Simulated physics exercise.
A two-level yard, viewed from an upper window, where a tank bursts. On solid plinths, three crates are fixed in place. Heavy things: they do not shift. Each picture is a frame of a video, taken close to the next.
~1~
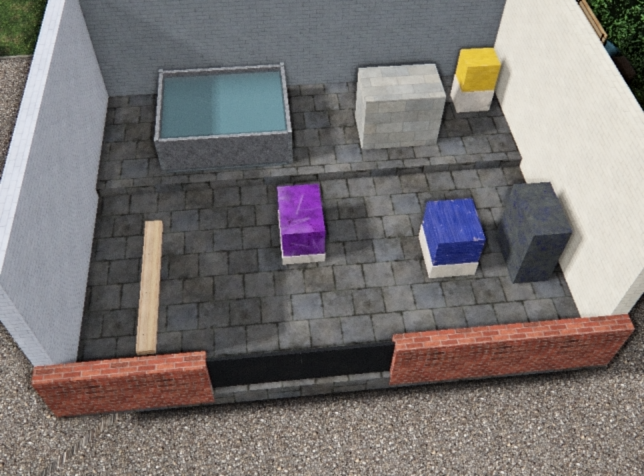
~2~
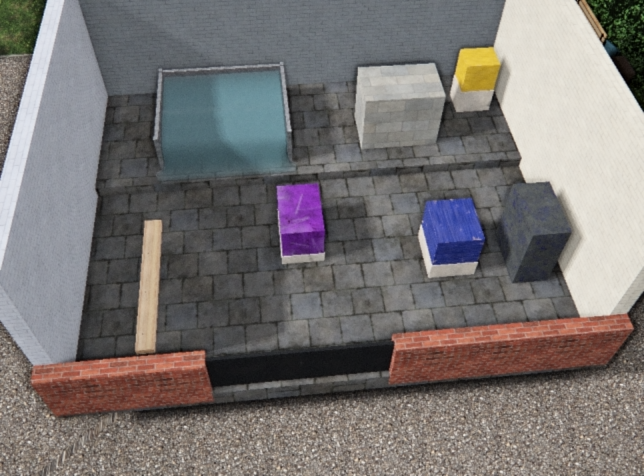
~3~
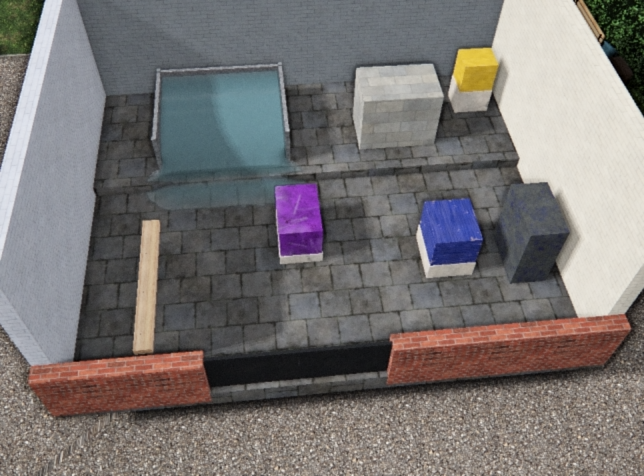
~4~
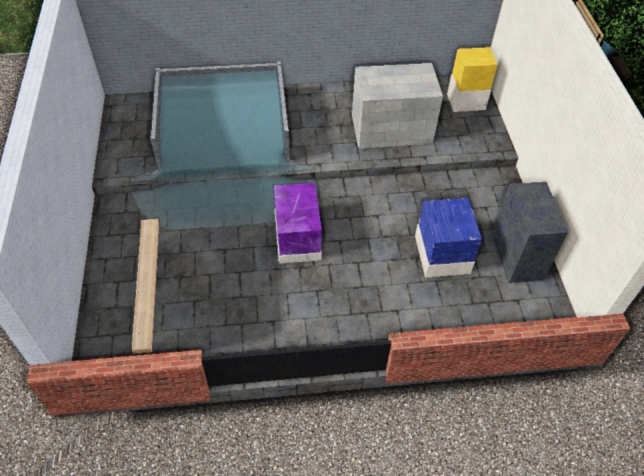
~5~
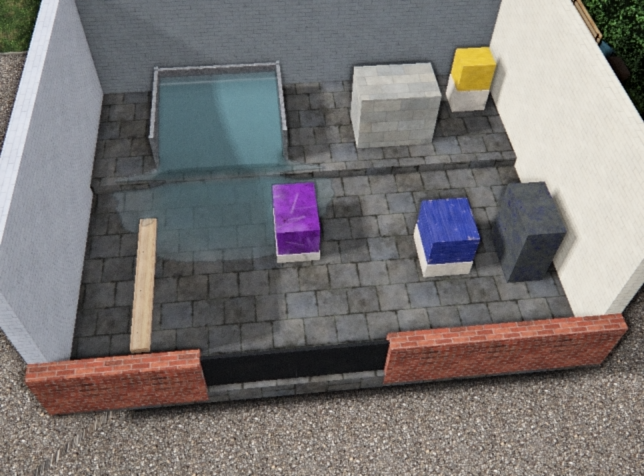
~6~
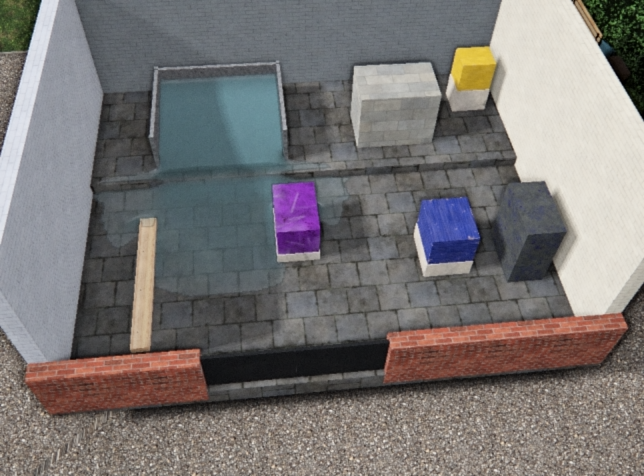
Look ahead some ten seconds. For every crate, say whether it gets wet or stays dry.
Blue crate: Dry; purple crate: Wet; yellow crate: Dry.
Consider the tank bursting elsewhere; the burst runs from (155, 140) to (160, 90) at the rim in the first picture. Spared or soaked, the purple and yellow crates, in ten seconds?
The purple one is untouched; the yellow one is untouched.
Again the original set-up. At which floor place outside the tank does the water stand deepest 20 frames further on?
Deepest point: Roughly (67, 387).
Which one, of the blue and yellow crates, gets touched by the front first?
The blue-painted one it is.
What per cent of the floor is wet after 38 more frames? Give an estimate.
It should be close to 75 %.
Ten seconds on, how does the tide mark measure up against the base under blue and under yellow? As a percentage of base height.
40 and 0 %, roughly.
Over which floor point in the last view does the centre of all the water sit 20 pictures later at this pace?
I'd say near (244, 266).
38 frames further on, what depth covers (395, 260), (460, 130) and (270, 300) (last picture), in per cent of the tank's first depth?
The depth comes out near 10, 0 and 14 per cent.
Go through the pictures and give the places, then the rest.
The first frame shows still water in the open tank at (223, 104).
In the second frame, the front is at (160, 174), out from the gap at (226, 155).
In the third frame, the front is at (152, 195), out from the gap at (224, 157).
In the fourth frame, water pours out at (223, 157) and has run to a hidden place.
In the fifth frame, the front is at (157, 251), out from the gap at (222, 157).
In the sixth frame, the front is at (155, 283), out from the gap at (222, 157).
A moment on, water covers 35 % of the floor; the blue crate not reached, the purple crate water round its plinth, the yellow crate not reached.
Next, water covers 50 % of the floor; the blue crate water round its plinth, the purple crate water round its plinth, the yellow crate not reached.
Then, water covers 65 % of the floor; the blue crate water round its plinth, the purple crate water round its plinth, the yellow crate not reached.
Later, water covers 75 % of the floor; the blue crate water round its plinth, the purple crate water round its plinth, the yellow crate not reached.
In the end, water covers 75 % of the floor; the blue crate stayed above the water, the purple crate was topped, the yellow crate stayed above the water.
